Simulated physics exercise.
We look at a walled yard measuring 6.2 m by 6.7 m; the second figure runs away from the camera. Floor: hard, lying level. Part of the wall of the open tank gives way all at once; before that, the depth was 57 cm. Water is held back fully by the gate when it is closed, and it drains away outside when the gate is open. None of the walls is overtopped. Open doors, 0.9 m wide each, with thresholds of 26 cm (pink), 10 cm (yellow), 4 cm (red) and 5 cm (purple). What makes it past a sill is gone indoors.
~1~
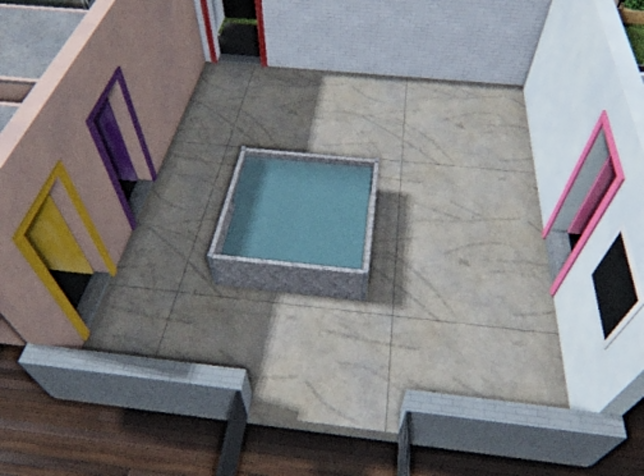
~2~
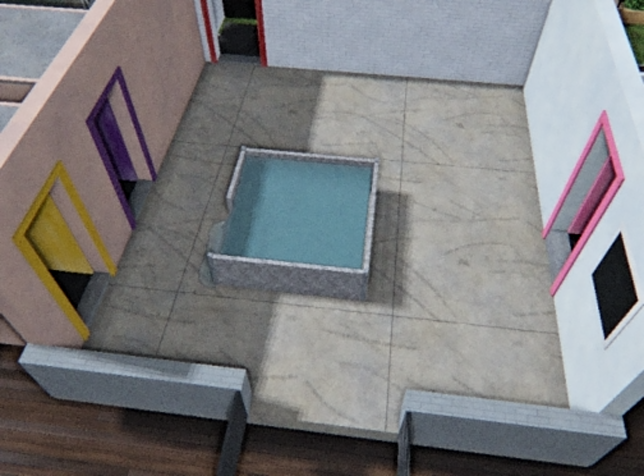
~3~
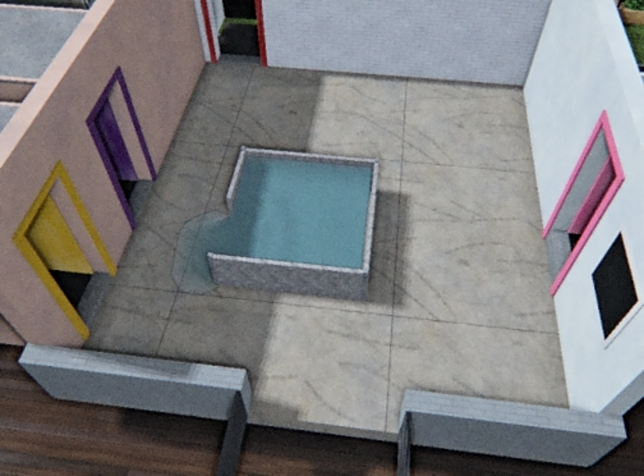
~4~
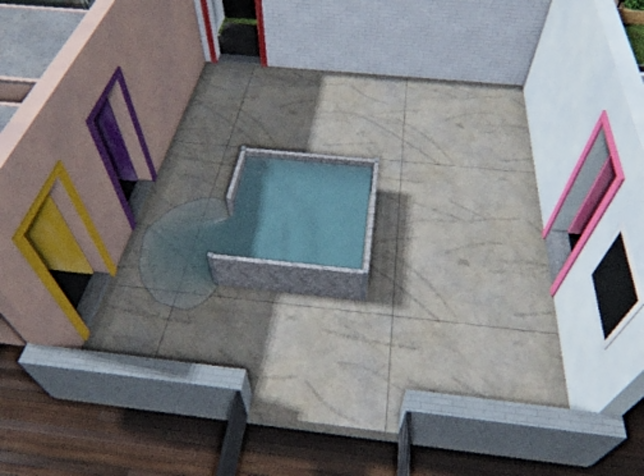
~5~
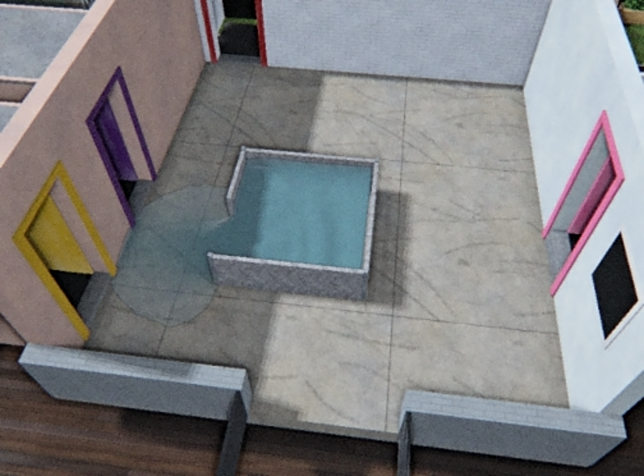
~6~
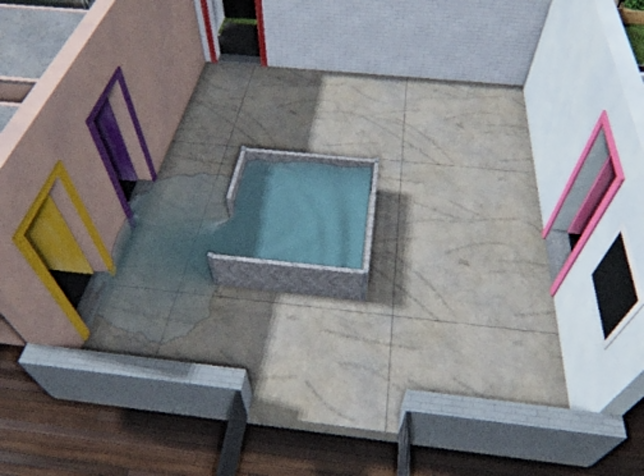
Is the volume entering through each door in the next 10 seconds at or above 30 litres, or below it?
Pink door: Below, yellow door: At or above, red door: At or above, purple door: At or above.
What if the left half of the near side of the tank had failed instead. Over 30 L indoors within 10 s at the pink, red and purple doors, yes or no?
Then pink does not exceed it, red exceeds it, purple does not exceed it.
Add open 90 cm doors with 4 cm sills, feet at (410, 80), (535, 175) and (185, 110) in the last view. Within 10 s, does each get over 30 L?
Door 1: Lower; door 2: Lower; door 3: Lower.
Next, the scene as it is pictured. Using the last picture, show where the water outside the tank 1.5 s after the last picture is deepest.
You'll find it around (78, 359).
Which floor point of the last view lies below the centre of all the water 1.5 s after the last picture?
I'd put it close to (244, 249).
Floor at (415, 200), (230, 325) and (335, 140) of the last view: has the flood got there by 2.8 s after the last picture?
Listed in sequence, the spots are bone dry, drenched and bone dry.
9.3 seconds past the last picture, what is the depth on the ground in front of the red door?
Around 5.0 cm there.
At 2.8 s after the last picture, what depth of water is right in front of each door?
Pink 0 cm, yellow 19 cm, red 9 cm, purple 14 cm.
Then, 0.7 s after the last picture water covers 10 % of the floor and is deepest (38 cm) near (137, 249); pink door not reached, yellow door 25 cm at the sill, 16 L in, red door not reached, purple door 19 cm at the sill, 43 L in.
Then, 1.5 s after the last picture water covers 20 % of the floor and is deepest (39 cm) near (78, 359); pink door not reached, yellow door 23 cm at the sill, 74 L in, red door not reached, purple door 19 cm at the sill, 114 L in.
Then, 2.8 s after the last picture water covers 40 % of the floor and is deepest (25 cm) near (78, 359); pink door not reached, yellow door 19 cm at the sill, 132 L in, red door 9 cm at the sill, 2 L in, purple door 14 cm at the sill, 200 L in.
Then, 5.3 s after the last picture water covers 60 % of the floor and is deepest (16 cm) near (72, 372); pink door 5 cm at the sill, 0 L in, yellow door 13 cm at the sill, 180 L in, red door 7 cm at the sill, 40 L in, purple door 10 cm at the sill, 275 L in.
Then, 9.3 s after the last picture water covers 90 % of the floor and is deepest (9 cm) near (72, 372); pink door 5 cm at the sill, 0 L in, yellow door 8 cm at the sill, 189 L in, red door 5 cm at the sill, 57 L in, purple door 6 cm at the sill, 307 L in.
